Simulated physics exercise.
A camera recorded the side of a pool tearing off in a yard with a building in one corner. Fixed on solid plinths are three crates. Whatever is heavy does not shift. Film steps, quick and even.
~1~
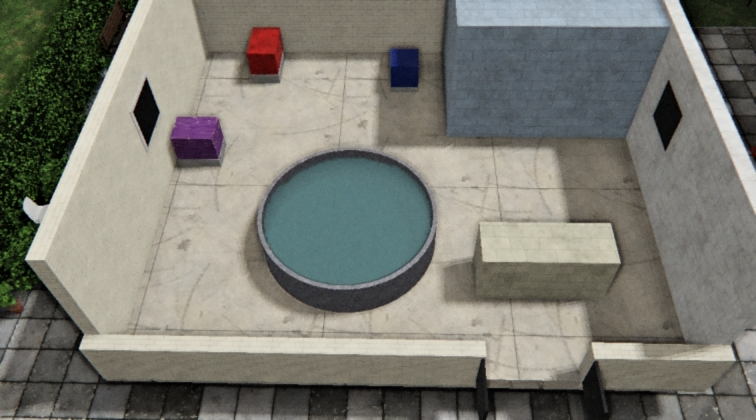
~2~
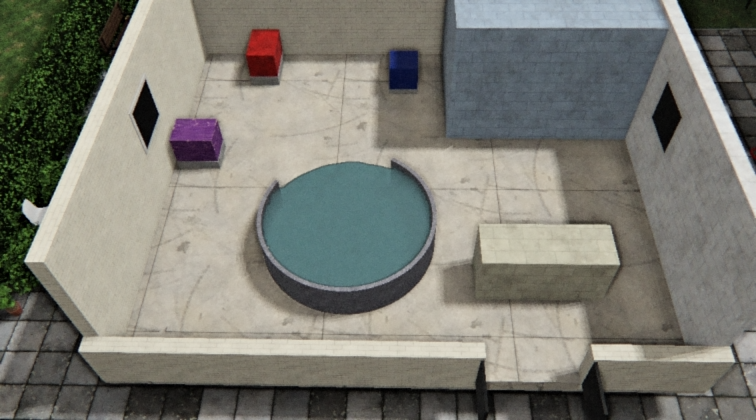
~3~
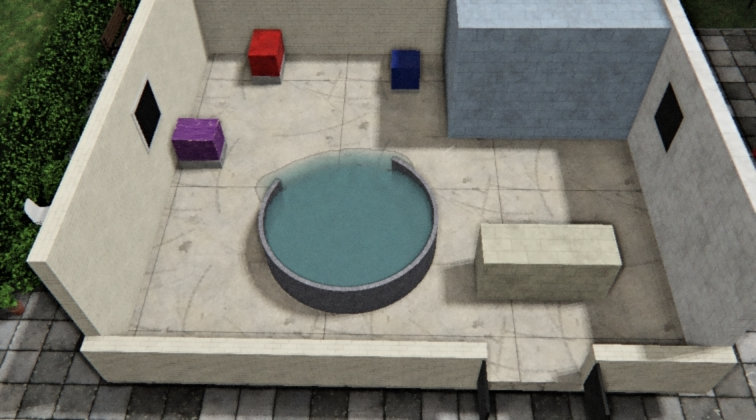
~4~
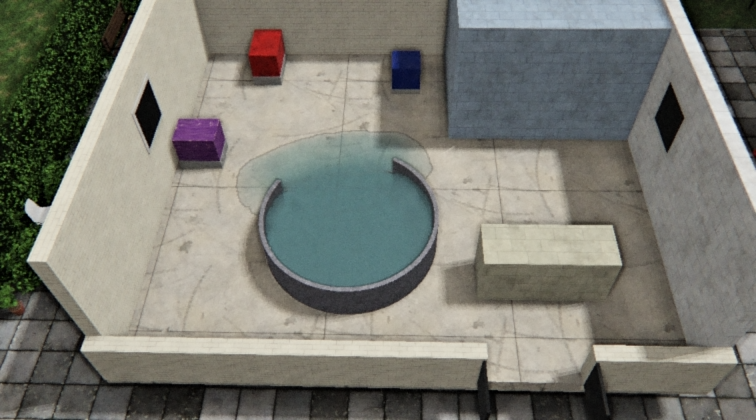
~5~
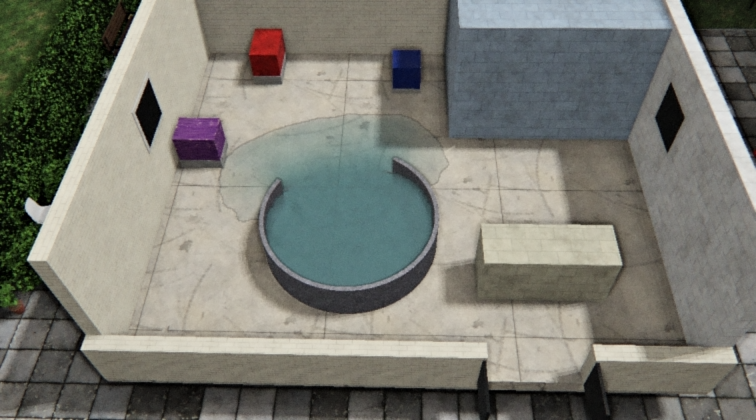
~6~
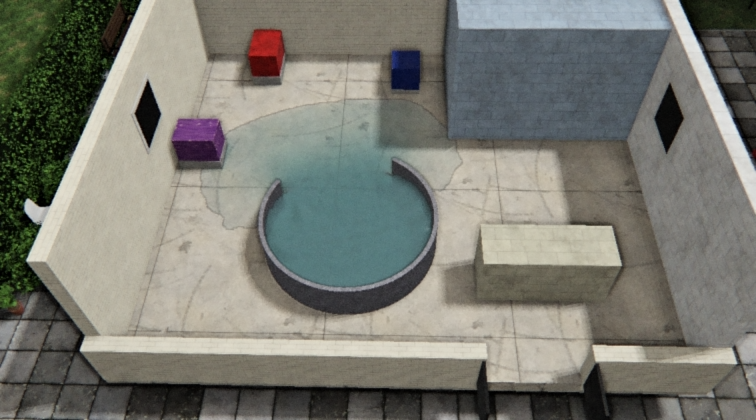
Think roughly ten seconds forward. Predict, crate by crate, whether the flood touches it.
Purple crate: Too low. Red crate: Too low. Blue crate: Too low.
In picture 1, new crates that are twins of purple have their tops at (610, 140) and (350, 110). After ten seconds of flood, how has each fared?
Crate one avoids the flood; crate two is touched by the flood.
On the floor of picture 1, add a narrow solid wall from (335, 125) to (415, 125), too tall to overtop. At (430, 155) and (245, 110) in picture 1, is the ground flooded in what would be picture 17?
Reached, reached.
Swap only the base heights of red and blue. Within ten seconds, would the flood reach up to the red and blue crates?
First the red crate, which goes under; then the blue crate, which goes under.
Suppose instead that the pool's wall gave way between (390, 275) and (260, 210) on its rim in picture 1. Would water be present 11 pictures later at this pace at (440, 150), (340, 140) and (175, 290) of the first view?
Place one: Spared by the leak. Place two: Spared by the leak. Place three: Reached by the flood.
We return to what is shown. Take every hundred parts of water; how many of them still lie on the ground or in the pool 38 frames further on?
About 100 %.
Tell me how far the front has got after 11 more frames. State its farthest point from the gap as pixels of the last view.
About (211, 54).
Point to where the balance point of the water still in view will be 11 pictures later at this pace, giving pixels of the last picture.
At about (331, 164).
A moment on, water covers 35 % of the floor; the purple crate water round its plinth, the red crate water round its plinth, the blue crate water round its plinth.
Next, water covers 40 % of the floor; the purple crate water round its plinth, the red crate water round its plinth, the blue crate water round its plinth.
Then, water covers 45 % of the floor; the purple crate water round its plinth, the red crate water round its plinth, the blue crate water round its plinth.
Later, water covers 65 % of the floor; the purple crate water round its plinth, the red crate water round its plinth, the blue crate water round its plinth.
In the end, water covers 90 % of the floor; the purple crate was topped, the red crate was topped, the blue crate was topped.
